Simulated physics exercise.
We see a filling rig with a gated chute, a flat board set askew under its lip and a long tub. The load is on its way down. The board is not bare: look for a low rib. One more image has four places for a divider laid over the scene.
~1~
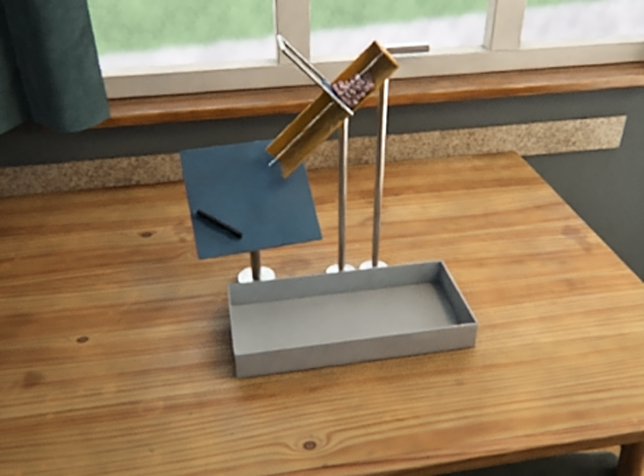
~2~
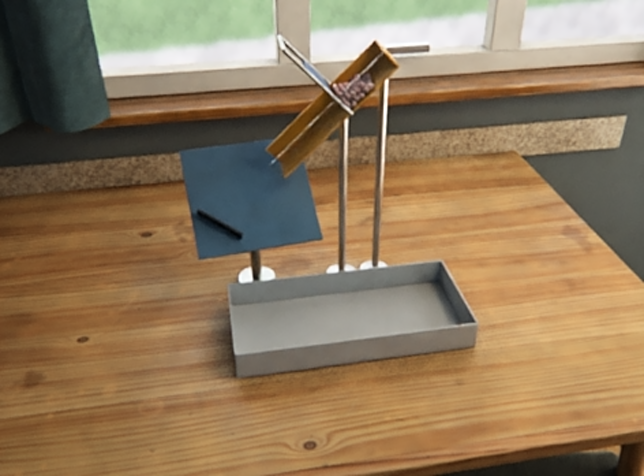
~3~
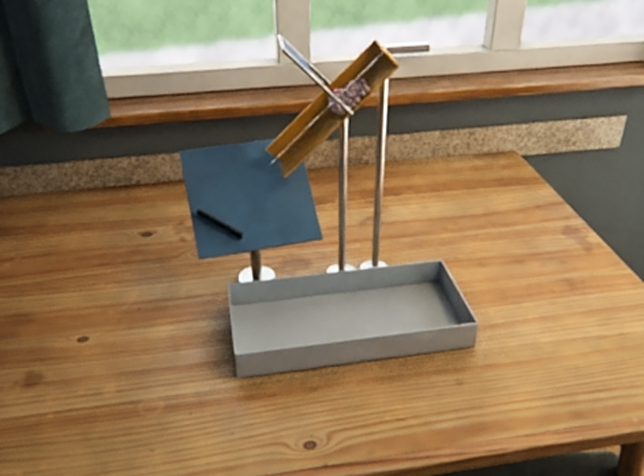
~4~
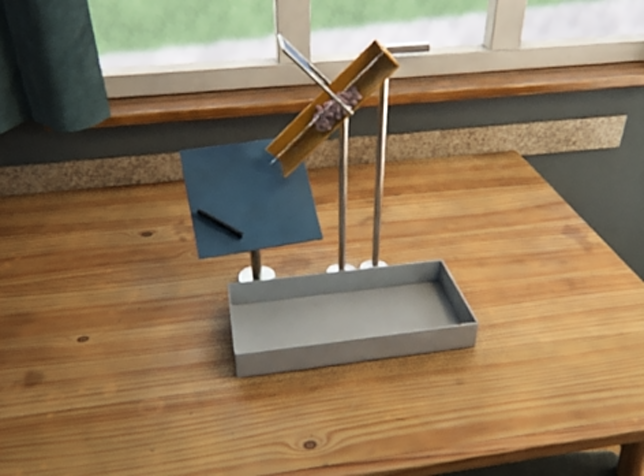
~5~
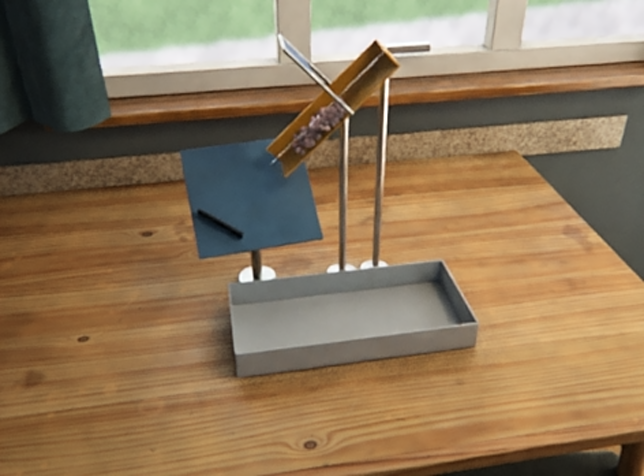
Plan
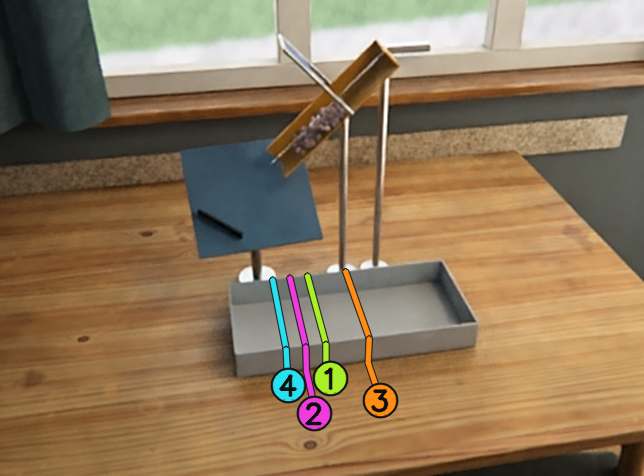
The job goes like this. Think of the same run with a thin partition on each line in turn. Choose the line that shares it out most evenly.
I would pick line 4.
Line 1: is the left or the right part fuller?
The left side.
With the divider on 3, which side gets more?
The left side.
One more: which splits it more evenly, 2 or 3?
That would be 2.
On the marked copy, line 1 crosses the front rim at (325, 343); line 2 crosses the front rim at (305, 345); line 3 crosses the front rim at (368, 337); line 4 crosses the front rim at (285, 348).
With 1, of what is caught, the larger part on the left of the divider, about a tenth on the right.
With 2, of what is caught, the larger part on the left of the divider, roughly a quarter on the right.
With 3, of what is caught, every piece on the left of the divider, not one piece on the right.
With 4, of what is caught, roughly a third on the left of the divider, roughly two thirds on the right.
